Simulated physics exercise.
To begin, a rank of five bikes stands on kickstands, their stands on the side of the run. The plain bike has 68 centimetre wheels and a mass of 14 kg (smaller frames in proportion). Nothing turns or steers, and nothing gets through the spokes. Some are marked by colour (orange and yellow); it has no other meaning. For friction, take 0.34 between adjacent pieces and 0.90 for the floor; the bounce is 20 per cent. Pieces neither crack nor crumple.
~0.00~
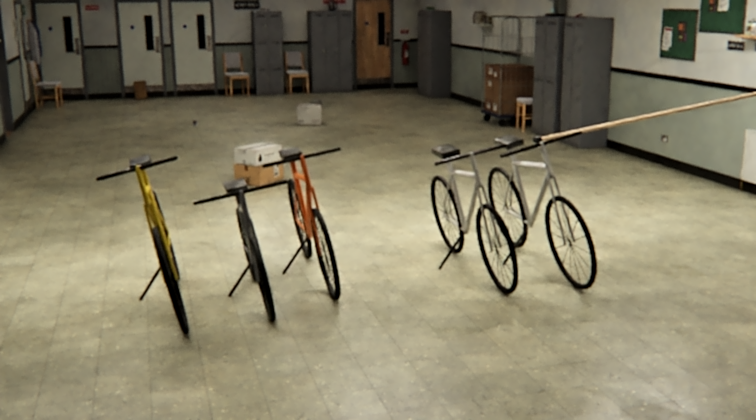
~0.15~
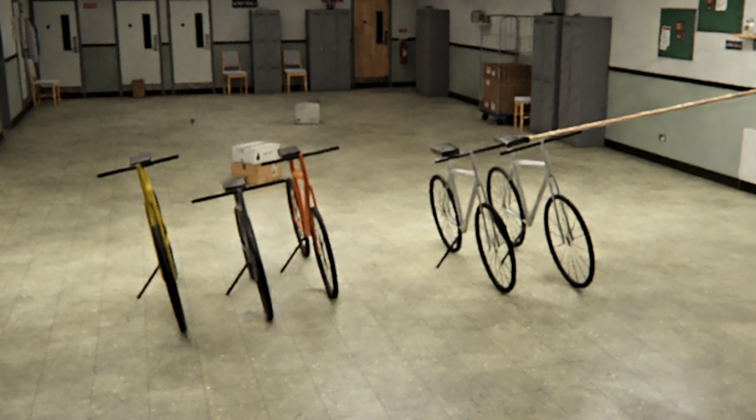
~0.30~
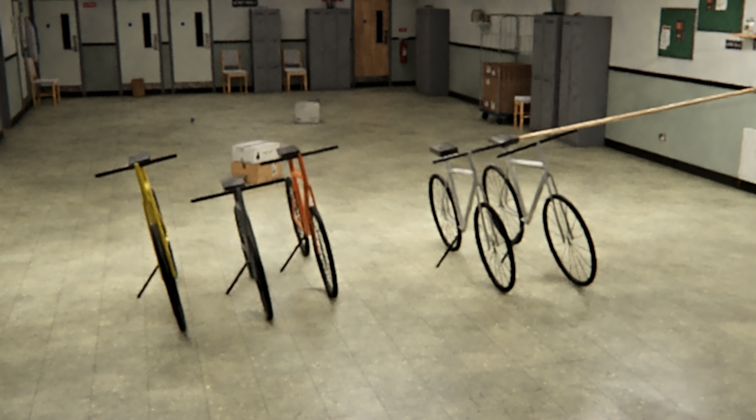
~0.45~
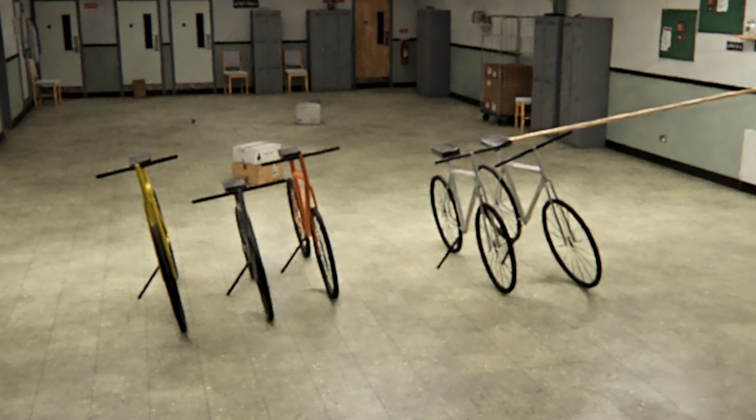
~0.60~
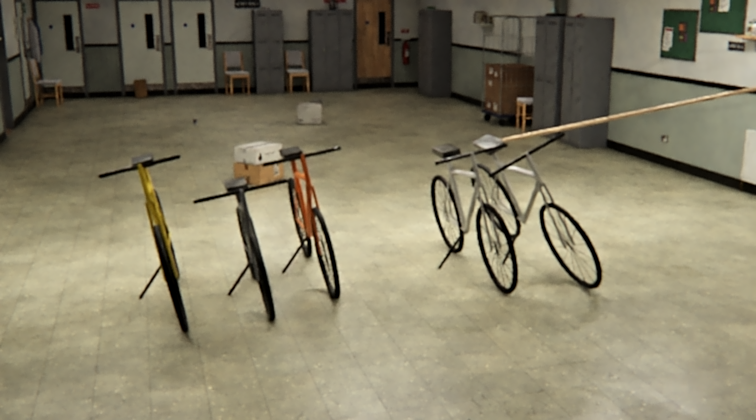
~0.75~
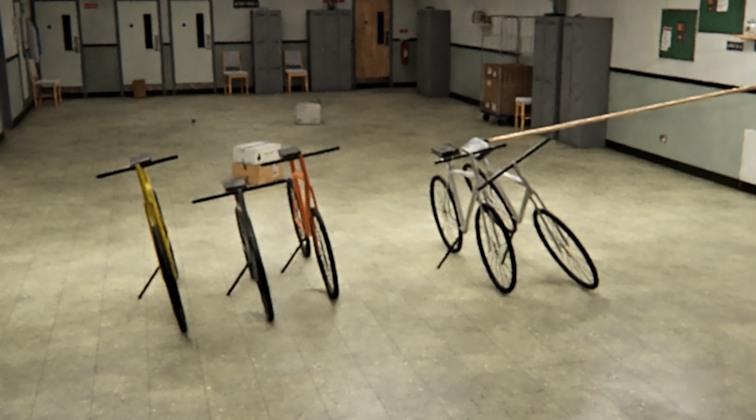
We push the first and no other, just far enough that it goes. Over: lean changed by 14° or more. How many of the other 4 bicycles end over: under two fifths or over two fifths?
Less than two fifths.
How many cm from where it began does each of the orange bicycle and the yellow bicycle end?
Roughly orange 0, yellow 0.
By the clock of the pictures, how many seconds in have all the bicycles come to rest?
Roughly 3.5 seconds.
After 1.10 s, none of the 4 other bicycles over, 1 disturbed.
After 1.42 s, 1 of the 4 other bicycles over.
In the end (3.9 s), 1 of the 4 other bicycles over; yellow bicycle unmoved; orange bicycle unmoved. That is 25 per cent. Three left standing. From the last view, middles, yellow bicycle near (157, 228), orange bicycle near (305, 210).
